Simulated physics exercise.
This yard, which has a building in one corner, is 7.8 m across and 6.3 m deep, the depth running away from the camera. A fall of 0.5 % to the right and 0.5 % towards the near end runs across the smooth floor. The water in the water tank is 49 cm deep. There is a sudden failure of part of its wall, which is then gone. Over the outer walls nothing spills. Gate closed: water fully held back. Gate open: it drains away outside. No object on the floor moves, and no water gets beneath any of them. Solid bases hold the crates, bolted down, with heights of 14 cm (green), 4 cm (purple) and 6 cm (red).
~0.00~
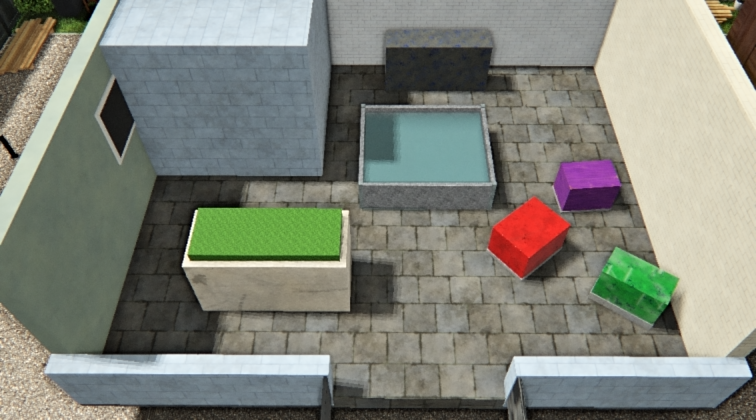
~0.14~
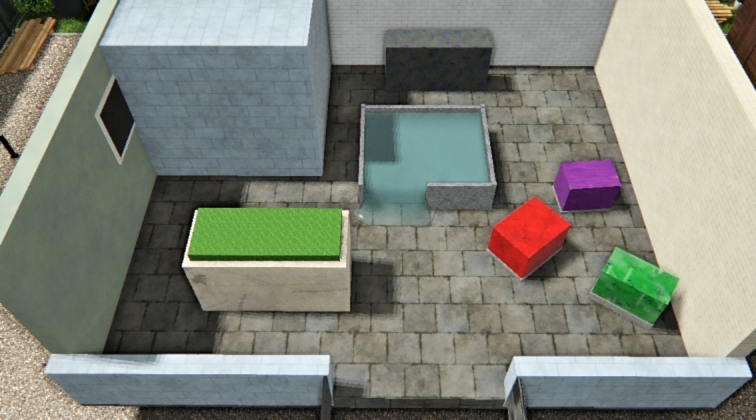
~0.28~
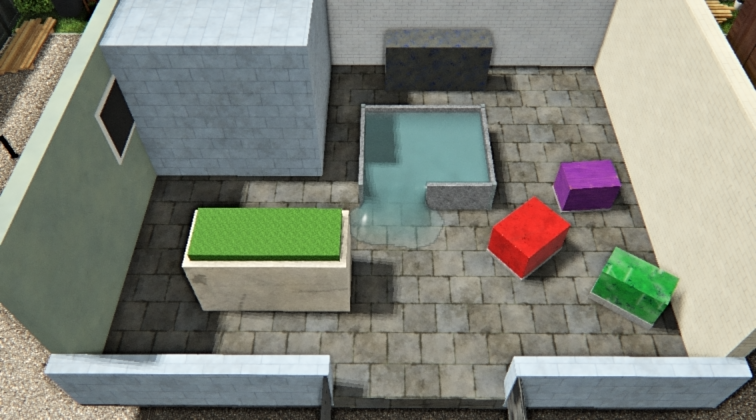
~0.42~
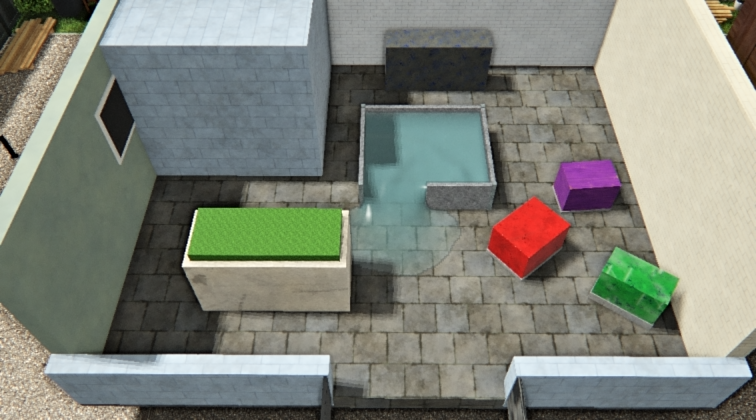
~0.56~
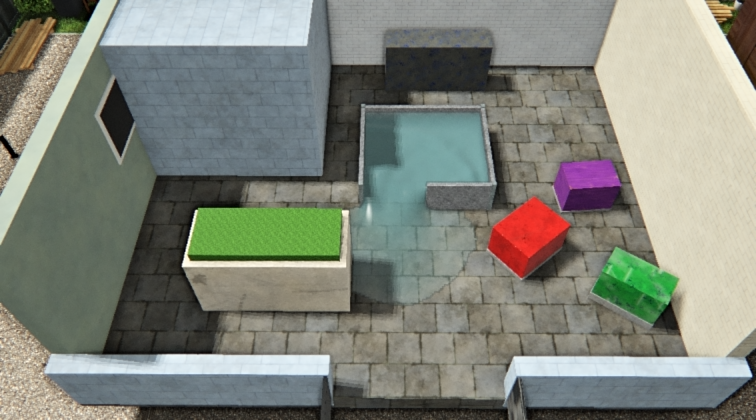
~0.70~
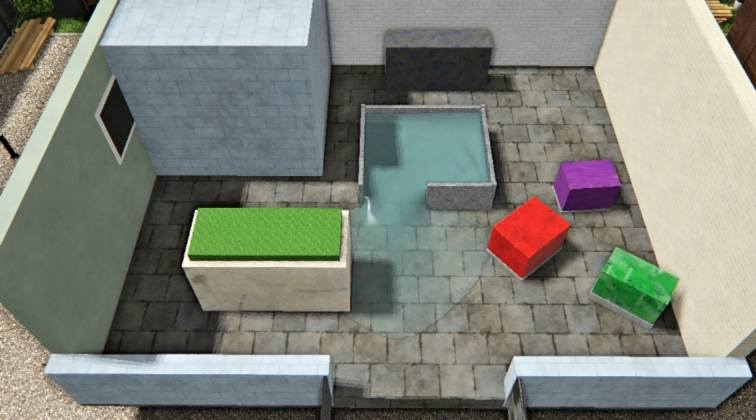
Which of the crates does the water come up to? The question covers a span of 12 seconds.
The green crate is not reached; the purple crate is not reached; the red crate is not reached.
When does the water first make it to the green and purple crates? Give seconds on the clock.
Arrival: Green 3.6 s, purple 7.0 s.
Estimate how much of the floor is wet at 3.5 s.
35 %.
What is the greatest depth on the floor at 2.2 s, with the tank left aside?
Some 21 cm deep.
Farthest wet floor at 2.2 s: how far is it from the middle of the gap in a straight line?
I'd say close to 3.8 m.
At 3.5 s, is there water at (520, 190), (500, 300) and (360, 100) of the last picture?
Going through the three points: Not yet touched, then awash, then not yet touched.
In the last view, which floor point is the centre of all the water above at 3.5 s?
Near (393, 210).
After 1.4 s water covers 20 % of the floor and is deepest (28 cm) near (387, 214); green plinth not reached, purple plinth not reached, red plinth reached.
After 2.2 s water covers 25 % of the floor and is deepest (21 cm) near (387, 214); green plinth not reached, purple plinth not reached, red plinth reached.
After 3.5 s water covers 35 % of the floor and is deepest (15 cm) near (387, 214); green plinth not reached, purple plinth not reached, red plinth reached.
After 7.0 s water covers 45 % of the floor and is deepest (8 cm) near (351, 252); green plinth reached, purple plinth not reached, red plinth reached.
After 12.0 s water covers 60 % of the floor and is deepest (4 cm) near (500, 394); highest at the green plinth 7 cm, highest at the purple plinth 1 cm, highest at the red plinth 3 cm.
